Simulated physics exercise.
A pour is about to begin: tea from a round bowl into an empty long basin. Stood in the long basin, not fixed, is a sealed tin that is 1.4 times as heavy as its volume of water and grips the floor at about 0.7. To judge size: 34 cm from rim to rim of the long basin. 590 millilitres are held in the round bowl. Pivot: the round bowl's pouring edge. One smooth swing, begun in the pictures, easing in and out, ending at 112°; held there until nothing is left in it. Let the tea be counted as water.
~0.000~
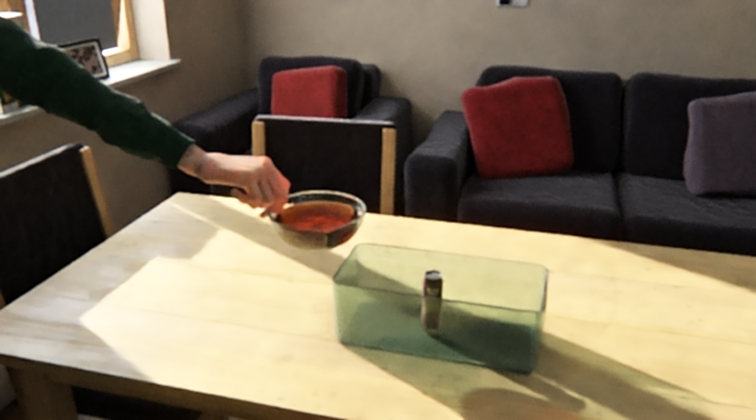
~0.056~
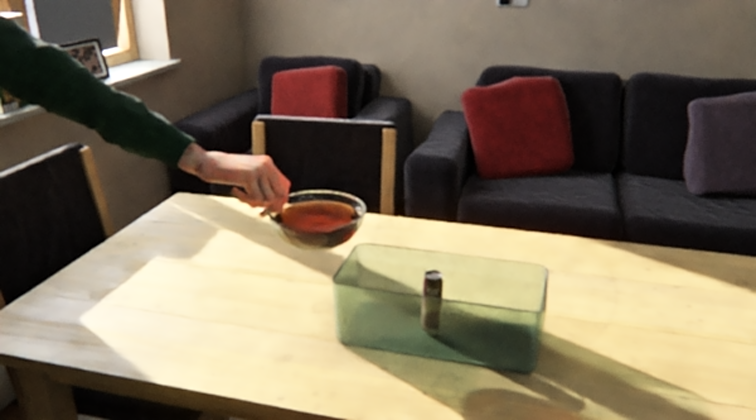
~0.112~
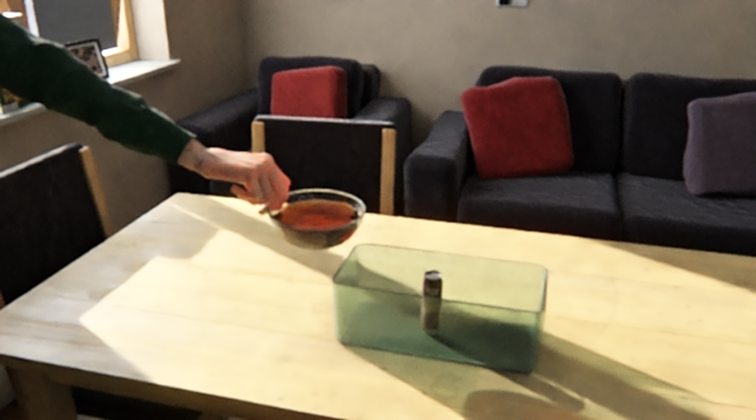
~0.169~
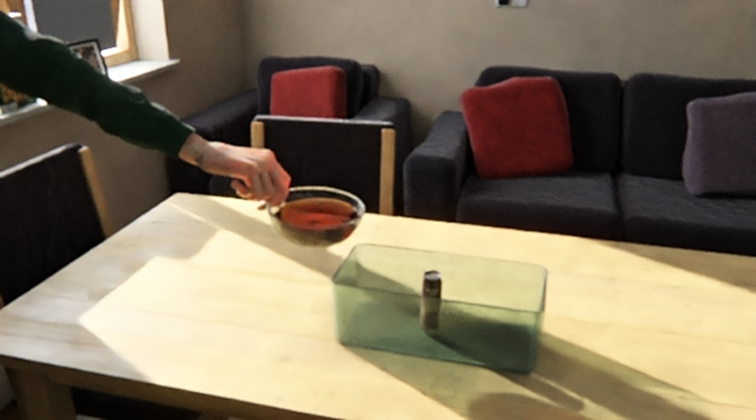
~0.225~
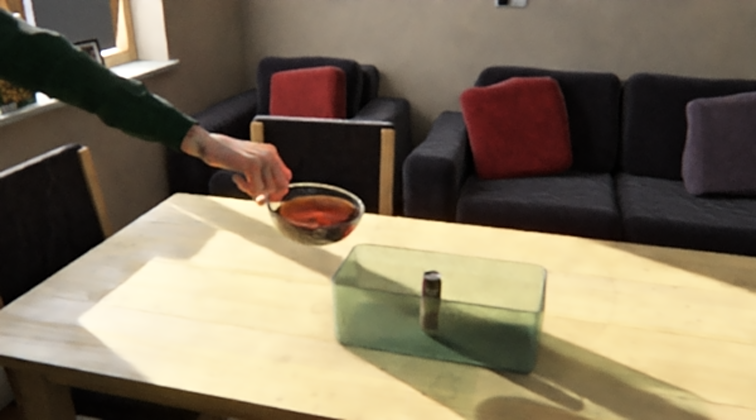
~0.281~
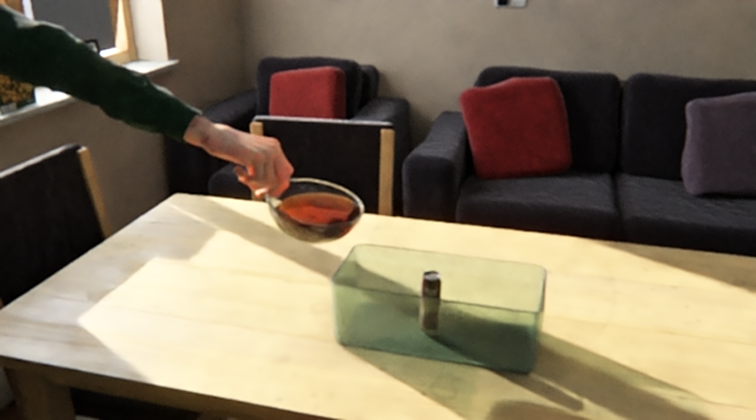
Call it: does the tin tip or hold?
It holds.
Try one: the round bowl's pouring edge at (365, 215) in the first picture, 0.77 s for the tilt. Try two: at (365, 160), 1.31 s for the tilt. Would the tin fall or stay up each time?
Trial 1 - tin tips; trial 2 - tin stays standing.
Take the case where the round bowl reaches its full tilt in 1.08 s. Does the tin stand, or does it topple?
After the tilt, the tin is still standing.
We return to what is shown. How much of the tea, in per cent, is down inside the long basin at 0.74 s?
Around 28 percent.
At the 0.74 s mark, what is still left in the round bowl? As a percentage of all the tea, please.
Fraction remaining: Approx. 30 per cent.
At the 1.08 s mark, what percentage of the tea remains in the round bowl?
Share remaining: Approx. 0 %.
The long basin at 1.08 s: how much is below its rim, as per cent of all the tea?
That comes to about 96 percent.
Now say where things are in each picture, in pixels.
Tilt 0°; pouring edge (363, 216); surface from (278, 212) to (361, 221); the long basin's rim runs from (345, 262) to (547, 289); the tin's top is at (433, 277), in the first frame.
Tilt 1°; pouring edge (363, 216); surface from (278, 211) to (361, 221), in the second frame.
Tilt 2°; pouring edge (363, 216); surface from (277, 210) to (361, 220), in the third frame.
Tilt 5°; pouring edge (362, 216); surface from (277, 208) to (360, 219), in the fourth frame.
Tilt 8°; pouring edge (362, 216); surface from (277, 206) to (360, 217), in the fifth frame.
Tilt 12°; pouring edge (361, 216); surface from (277, 203) to (360, 214), in the sixth frame.
Then, 0.74 s in, the tilt is 67° and 30 per cent is still to pour; the tin stands where it began.
Then, 1.08 s in, the tilt is 103° and 0 per cent is still to pour; the tin stands where it began.
Then, 1.43 s in, the tilt is 112° and 0 per cent is still to pour; the tin stands where it began.
Then, 1.81 s in, the tilt is 112° and 0 per cent is still to pour; the tin stands where it began.
Finally, the tin stands where it began.
